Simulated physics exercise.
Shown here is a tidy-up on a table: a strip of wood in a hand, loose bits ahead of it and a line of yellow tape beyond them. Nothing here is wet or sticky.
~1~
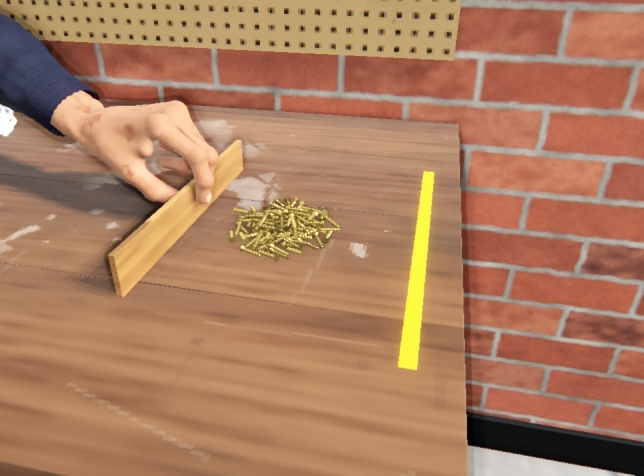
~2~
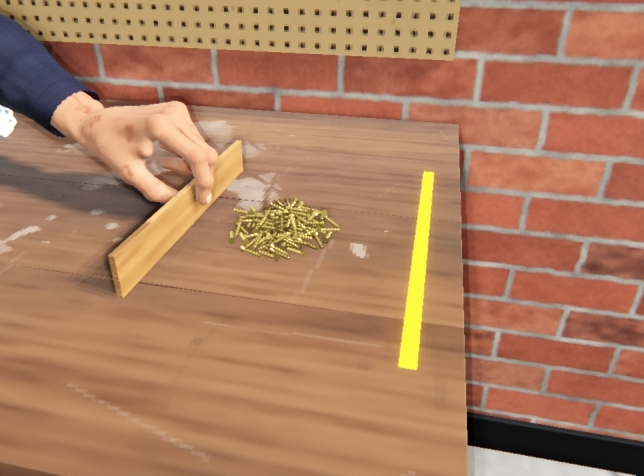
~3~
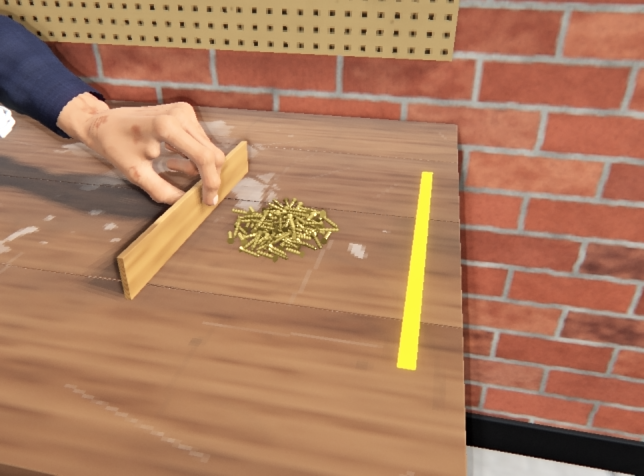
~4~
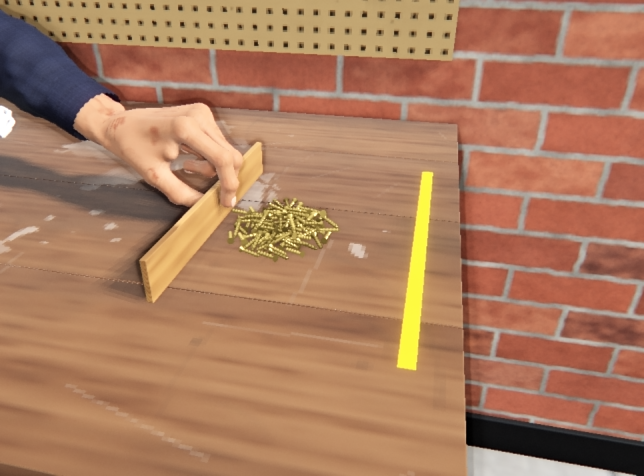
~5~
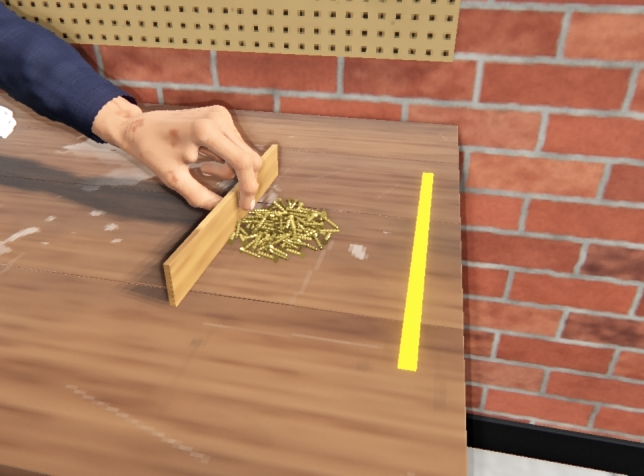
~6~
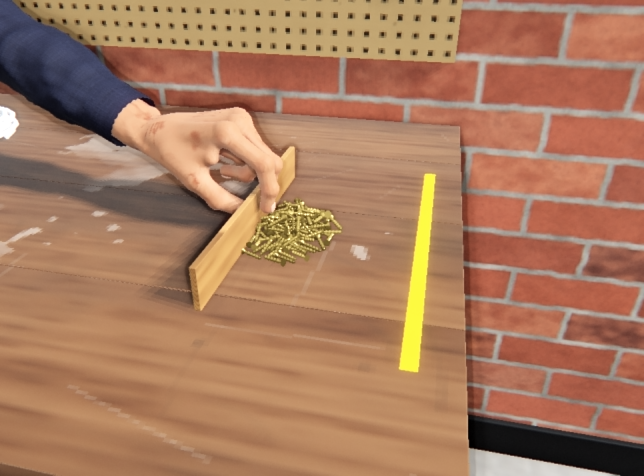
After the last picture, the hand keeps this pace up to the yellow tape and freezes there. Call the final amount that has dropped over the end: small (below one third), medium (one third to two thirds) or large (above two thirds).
Medium.
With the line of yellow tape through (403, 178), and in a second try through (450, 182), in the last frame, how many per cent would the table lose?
You'd get 0 % the first time and 100 % the second.
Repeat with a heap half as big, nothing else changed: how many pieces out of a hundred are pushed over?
Around 30 percent.
Shortly afterwards, strip of wood still moving, near (344, 202); heap all on the table, its front near (402, 251).
Next, strip of wood stopped at the yellow tape; heap near a third over the edge.
Some moments later, strip of wood stopped at the yellow tape; heap near half over the edge.
In the end, strip of wood stopped at the yellow tape; heap near half over the edge.
